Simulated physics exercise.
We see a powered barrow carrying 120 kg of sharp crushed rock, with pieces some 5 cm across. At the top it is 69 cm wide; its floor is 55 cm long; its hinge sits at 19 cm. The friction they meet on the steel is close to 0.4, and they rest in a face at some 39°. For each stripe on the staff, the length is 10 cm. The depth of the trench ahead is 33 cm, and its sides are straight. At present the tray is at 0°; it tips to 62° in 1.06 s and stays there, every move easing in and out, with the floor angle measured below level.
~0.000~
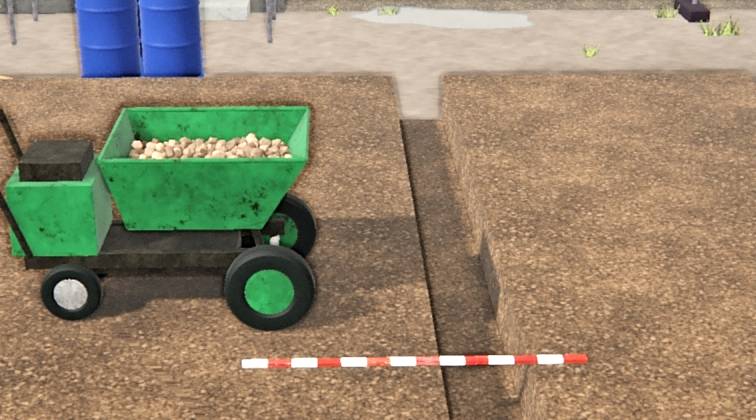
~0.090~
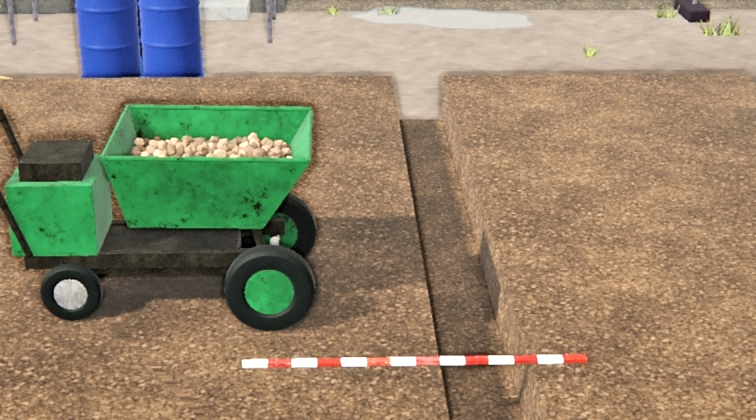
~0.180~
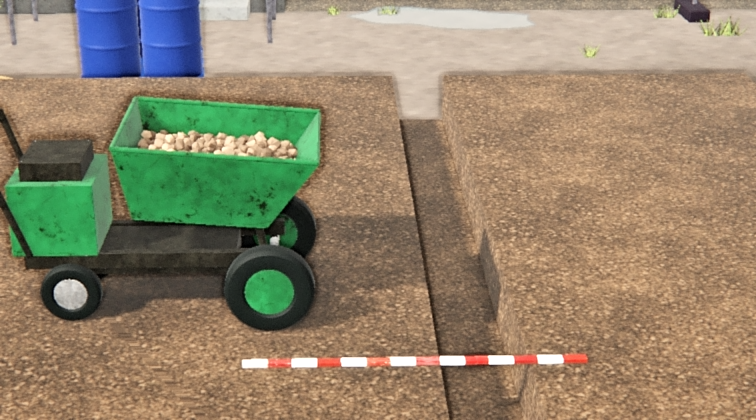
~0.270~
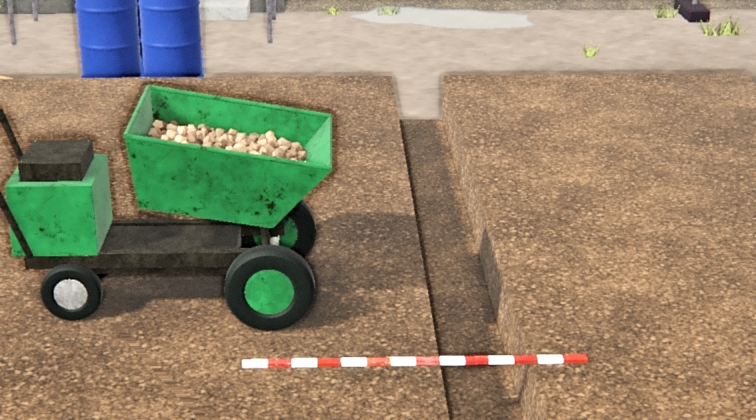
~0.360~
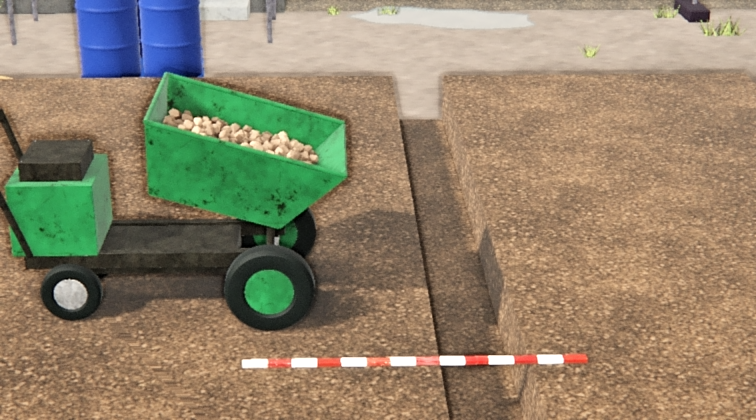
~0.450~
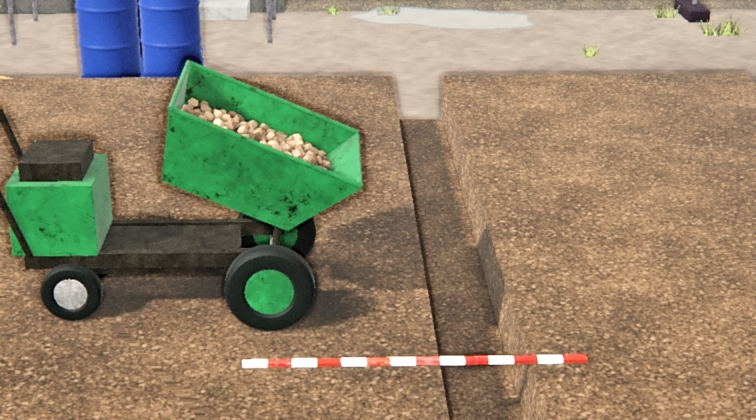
Green skip of a small motorised barrow loaded with pale stones tilting steadily towards the trench on the right, its back rising.
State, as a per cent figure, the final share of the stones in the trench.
The final share is about 23 per cent.
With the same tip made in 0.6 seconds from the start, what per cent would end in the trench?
Roughly 40 per cent would.
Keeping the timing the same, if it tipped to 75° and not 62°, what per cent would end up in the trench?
In that case some 75 per cent.
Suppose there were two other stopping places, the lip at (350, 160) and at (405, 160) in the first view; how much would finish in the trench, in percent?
First place: Near 20%; second place: Near 5%.
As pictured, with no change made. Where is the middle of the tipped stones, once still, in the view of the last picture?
Roughly (470, 358), I'd say.
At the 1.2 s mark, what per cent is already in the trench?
0 per cent or so by then.
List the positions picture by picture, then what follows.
In the first frame, lip at (306, 160), floor tilted 0°, highest stones at (199, 147).
In the second frame, the tray is at 1°, its lip at (310, 161); the top of the load is at (194, 145); the stones move at 0.2 m/s on average.
In the third frame, the tray is at 5°, its lip at (318, 163); the top of the load is at (182, 142); the stones move at 0.4 m/s on average.
In the fourth frame, lip at (331, 168), floor tilted 10°, highest stones at (182, 133); the stones move at 0.6 m/s on average.
In the fifth frame, lip at (346, 176), floor tilted 17°, highest stones at (179, 123); the stones move at 0.7 m/s on average.
In the sixth frame, lip at (362, 187), floor tilted 24°, highest stones at (197, 113); the stones move at 0.8 m/s on average.
After 0.8 s the floor is at 53°; 100 % in the tray; the foremost stones are at (378, 216).
After 1.2 s the floor is at 62°; 97 % in the tray, 1 % short of the trench, 2 % in the trench; the foremost stones are at (470, 309).
After 1.5 s the floor is at 62°; 84 % in the tray, 2 % short of the trench, 14 % in the trench; the foremost stones are at (510, 347).
After 3.5 s the floor is at 62°; 75 % in the tray, 2 % short of the trench, 23 % in the trench; the foremost stones are at (515, 338).
